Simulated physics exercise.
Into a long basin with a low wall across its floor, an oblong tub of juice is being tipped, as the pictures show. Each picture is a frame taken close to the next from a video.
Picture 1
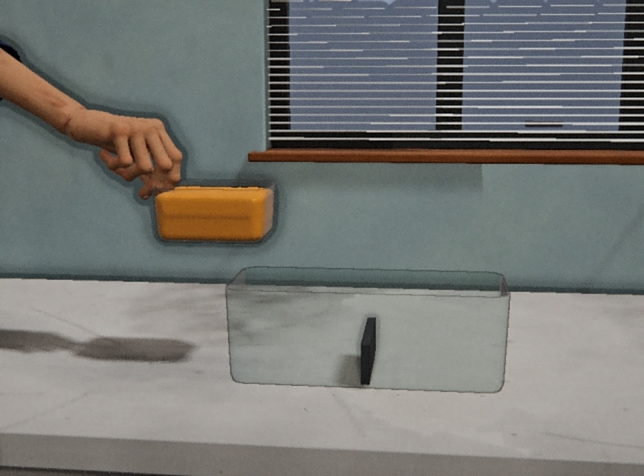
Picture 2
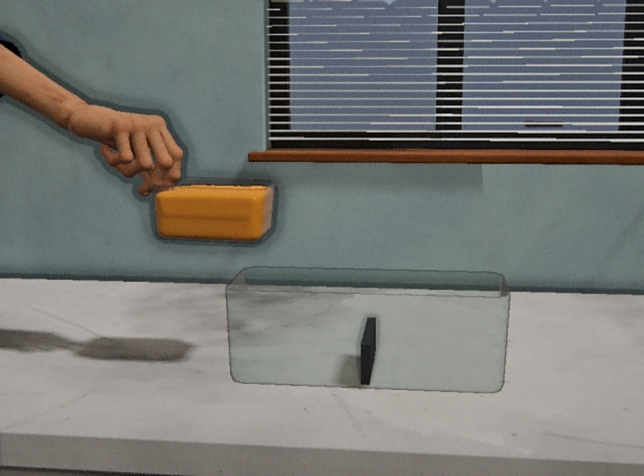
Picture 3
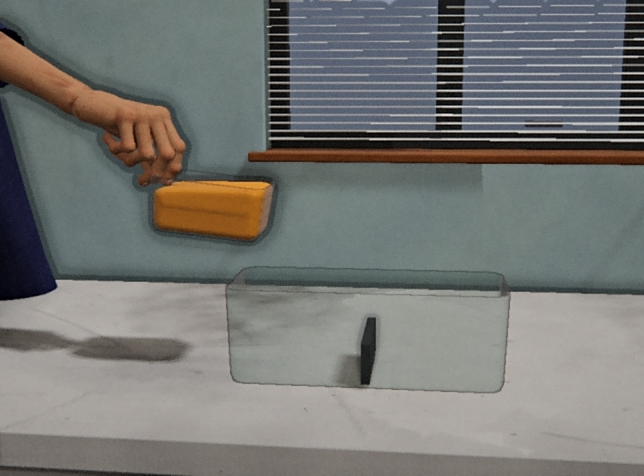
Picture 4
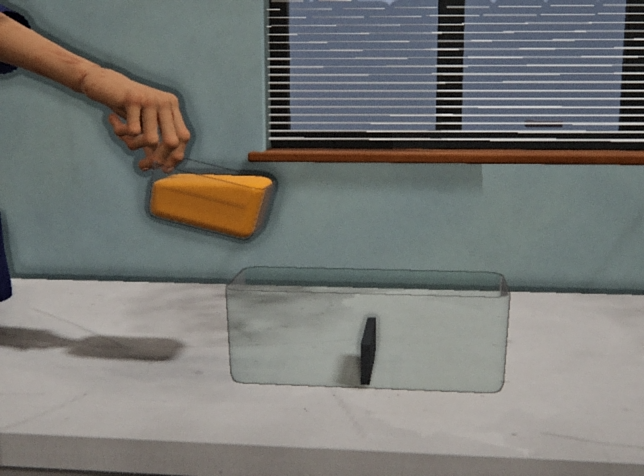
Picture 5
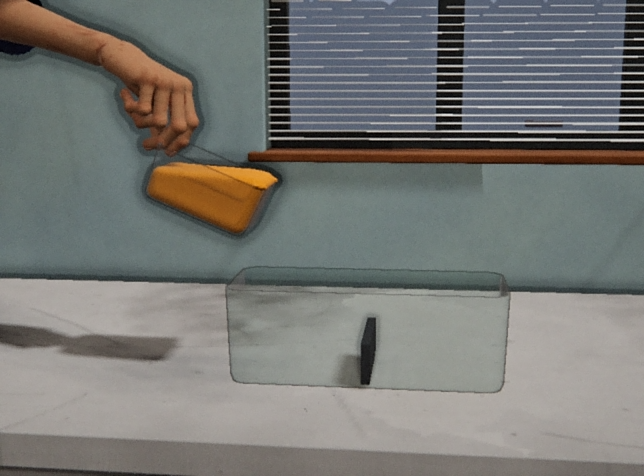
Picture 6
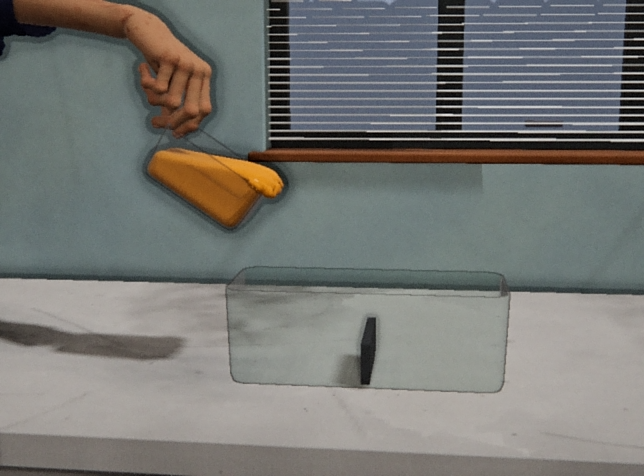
An orange block-like tub of juice was tilted further and further to the right by a hand above a clear long basin with a small dark wall inside, and the juice crept over its right rim.
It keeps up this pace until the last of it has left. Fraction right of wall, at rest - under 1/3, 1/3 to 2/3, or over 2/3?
Midrange share.
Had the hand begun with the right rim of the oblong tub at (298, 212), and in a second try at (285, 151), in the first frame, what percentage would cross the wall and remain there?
First try: Near 70 percent; second try: Near 65 percent.
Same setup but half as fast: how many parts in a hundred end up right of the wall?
Around 30 in a hundred.
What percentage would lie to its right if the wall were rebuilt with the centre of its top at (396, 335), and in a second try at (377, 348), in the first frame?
In order, near 10 and 40 in a hundred.
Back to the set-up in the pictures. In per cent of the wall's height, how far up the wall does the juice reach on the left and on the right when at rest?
Left part: 30 per cent; right part: 30.
A moment on, the oblong tub is tipped on its side and 27 per cent is still to pour, 15 is left of the wall and 0 right of it.
Next, the oblong tub is tipped right over and 1 per cent is still to pour, 30 is left of the wall and 56 right of it.
Then the oblong tub is tipped right over and 0 per cent is still to pour, 39 is left of the wall and 44 right of it.
Later the oblong tub is tipped right over and 0 per cent is still to pour, 43 is left of the wall and 50 right of it.
In the end 43 per cent lies left of the wall, 50 right of it and 6 outside.
